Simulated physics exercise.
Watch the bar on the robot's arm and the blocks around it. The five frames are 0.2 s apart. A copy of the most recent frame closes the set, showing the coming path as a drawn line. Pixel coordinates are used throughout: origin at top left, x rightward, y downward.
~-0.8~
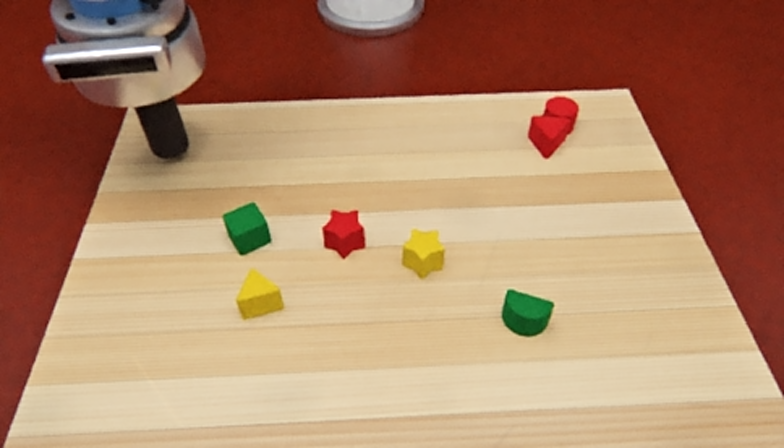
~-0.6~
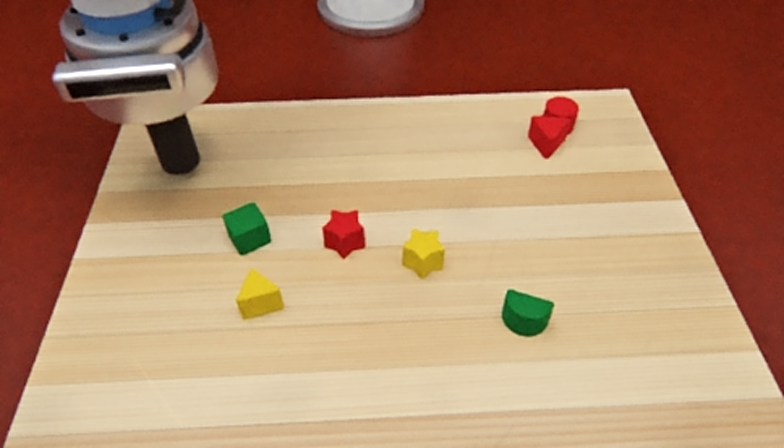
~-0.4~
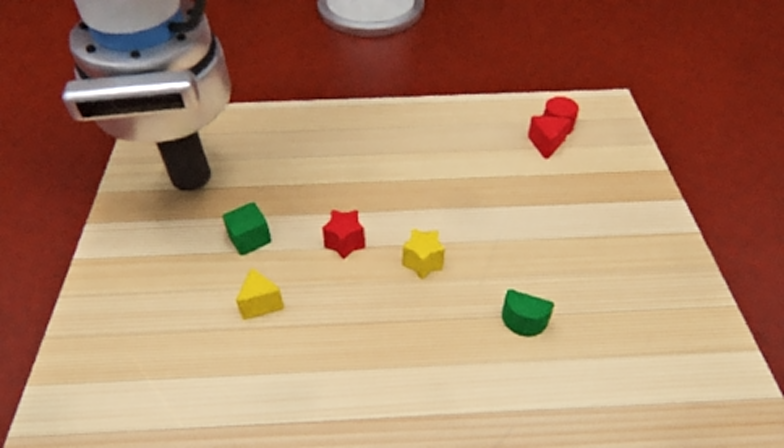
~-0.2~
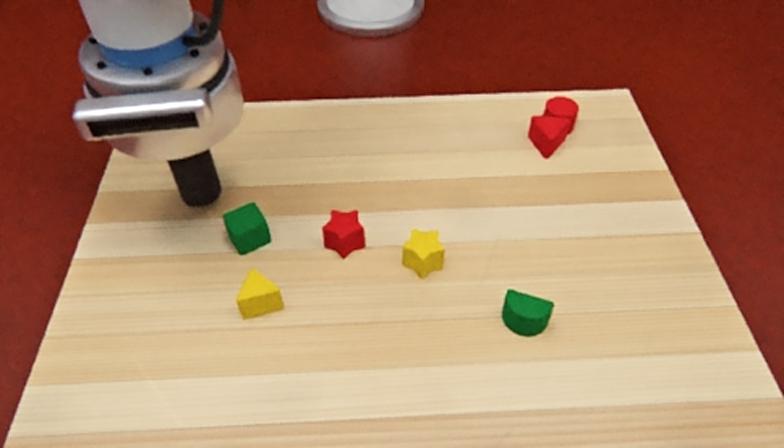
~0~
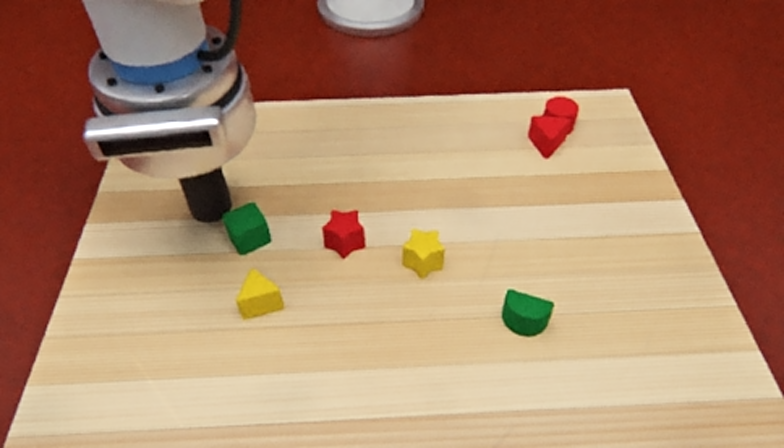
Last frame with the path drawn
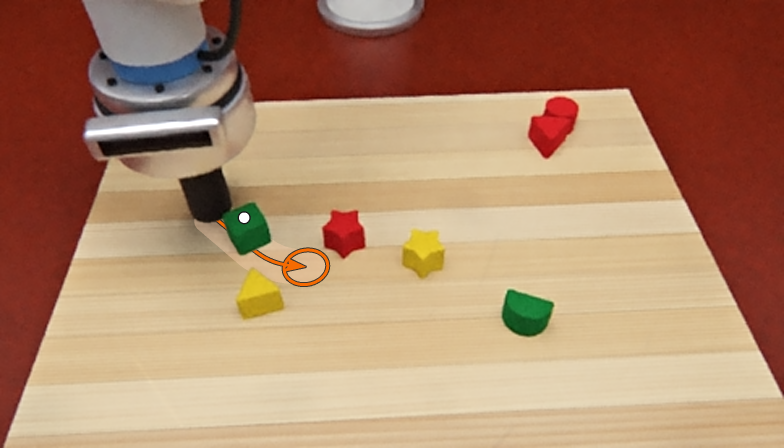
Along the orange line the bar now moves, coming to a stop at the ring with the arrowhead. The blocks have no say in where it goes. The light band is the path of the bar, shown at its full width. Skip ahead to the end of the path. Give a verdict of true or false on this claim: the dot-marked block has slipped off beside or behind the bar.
Answer: False.
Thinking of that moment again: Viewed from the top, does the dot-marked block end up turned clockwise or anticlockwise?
Viewed from above, counterclockwise.
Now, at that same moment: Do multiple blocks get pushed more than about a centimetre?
No, it doesn't check out.
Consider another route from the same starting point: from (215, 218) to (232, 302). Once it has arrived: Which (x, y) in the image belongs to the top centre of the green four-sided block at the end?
At pixel (258, 231).
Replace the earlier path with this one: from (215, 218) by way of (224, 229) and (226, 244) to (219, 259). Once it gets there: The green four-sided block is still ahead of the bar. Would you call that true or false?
False - the claim does not hold.
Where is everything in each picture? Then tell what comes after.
Bar's lower end (171, 146); green four-sided block (244, 218); red star block (343, 222), in the first frame.
Bar (181, 162); blocks still, in the second frame.
Bar (191, 177); blocks still, in the third frame.
Bar (202, 193); blocks still, in the fourth frame.
Bar (212, 208); green four-sided block (244, 218); red star block (343, 222), in the fifth frame.
Drawn move, from (215, 218) by way of (240, 238) and (267, 259) to (306, 267); the dot is on the green four-sided block.
What follows on the original path. One third of the way, bar (238, 230); green four-sided block (269, 231), turned 35° anticlockwise.
Two thirds of the way, bar (265, 249); green four-sided block (302, 247), turned 55° anticlockwise.
At the end, bar (304, 257); green four-sided block (341, 258), turned 40° anticlockwise; red star block still.
